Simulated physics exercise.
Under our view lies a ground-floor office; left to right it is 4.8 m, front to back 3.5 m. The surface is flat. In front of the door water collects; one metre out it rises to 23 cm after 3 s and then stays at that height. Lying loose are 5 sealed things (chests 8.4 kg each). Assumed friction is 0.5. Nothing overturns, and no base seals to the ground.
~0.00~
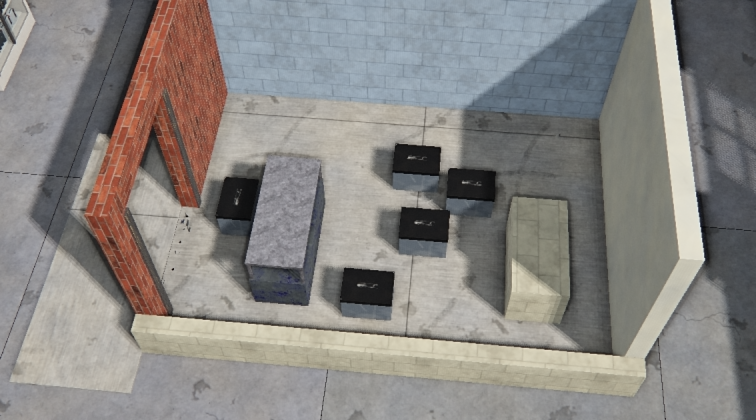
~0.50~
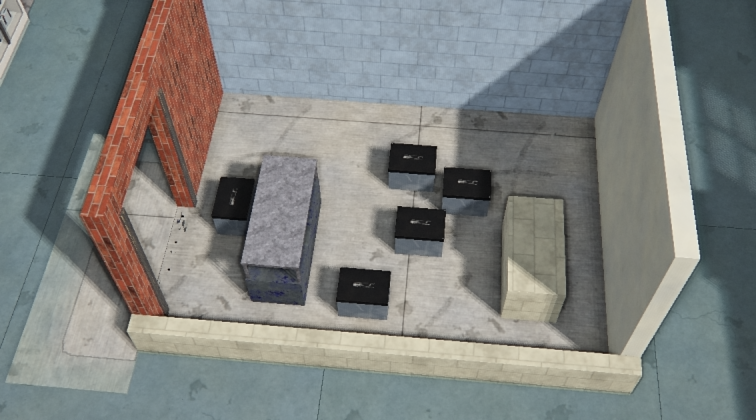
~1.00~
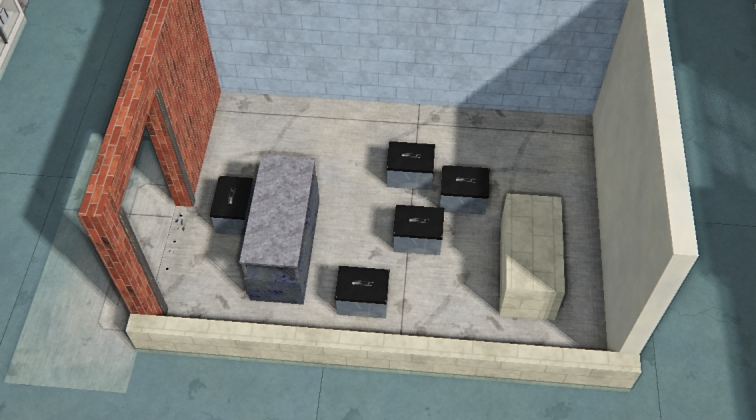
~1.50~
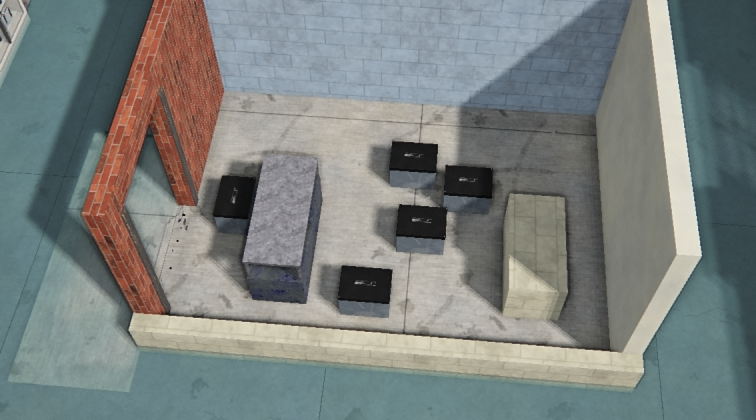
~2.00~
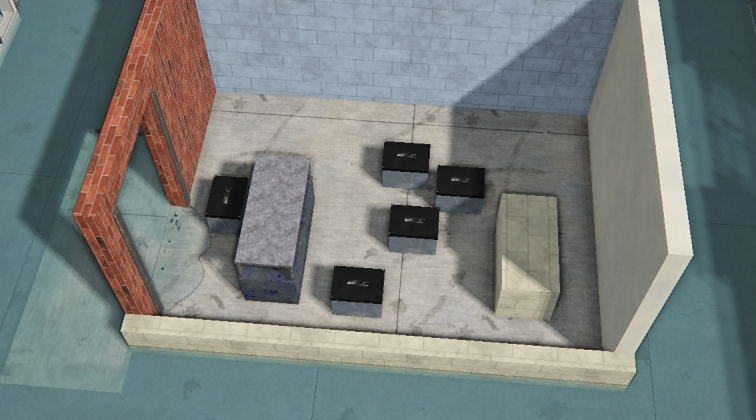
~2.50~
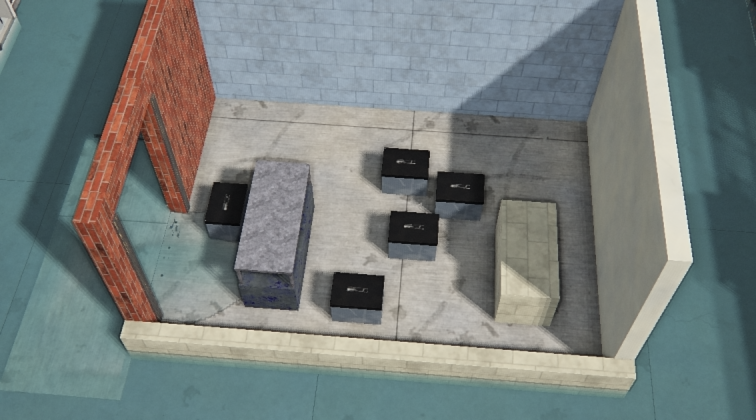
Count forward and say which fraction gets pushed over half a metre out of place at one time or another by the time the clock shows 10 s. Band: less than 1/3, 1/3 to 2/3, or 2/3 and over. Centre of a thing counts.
My guess is it lands in the middle band.
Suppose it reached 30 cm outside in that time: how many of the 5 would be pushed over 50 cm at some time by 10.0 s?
5.
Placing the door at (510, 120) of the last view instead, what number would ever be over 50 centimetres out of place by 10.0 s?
Then it comes to 5.
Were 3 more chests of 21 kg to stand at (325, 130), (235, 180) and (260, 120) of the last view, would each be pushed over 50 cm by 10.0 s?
First exceeds it, second exceeds it, third exceeds it.
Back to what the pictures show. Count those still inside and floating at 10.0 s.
Tally: 5 of them.
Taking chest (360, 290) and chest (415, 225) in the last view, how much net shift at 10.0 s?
Respectively 60 and 5 cm.
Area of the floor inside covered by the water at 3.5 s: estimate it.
Somewhere about 2.5 m2, give or take.
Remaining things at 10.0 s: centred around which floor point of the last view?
I'd say about (440, 227) in the last view.
After 3.5 s 0 of 5 are over 50 cm from their spots; 0 afloat.
After 4.5 s 1 of 5 are over 50 cm from their spots; 0 afloat.
After 7.0 s 2 of 5 are over 50 cm from their spots; 1 afloat.
After 10.0 s 3 of 5 are over 50 cm from their spots, and 3 have been at some point; 5 afloat.
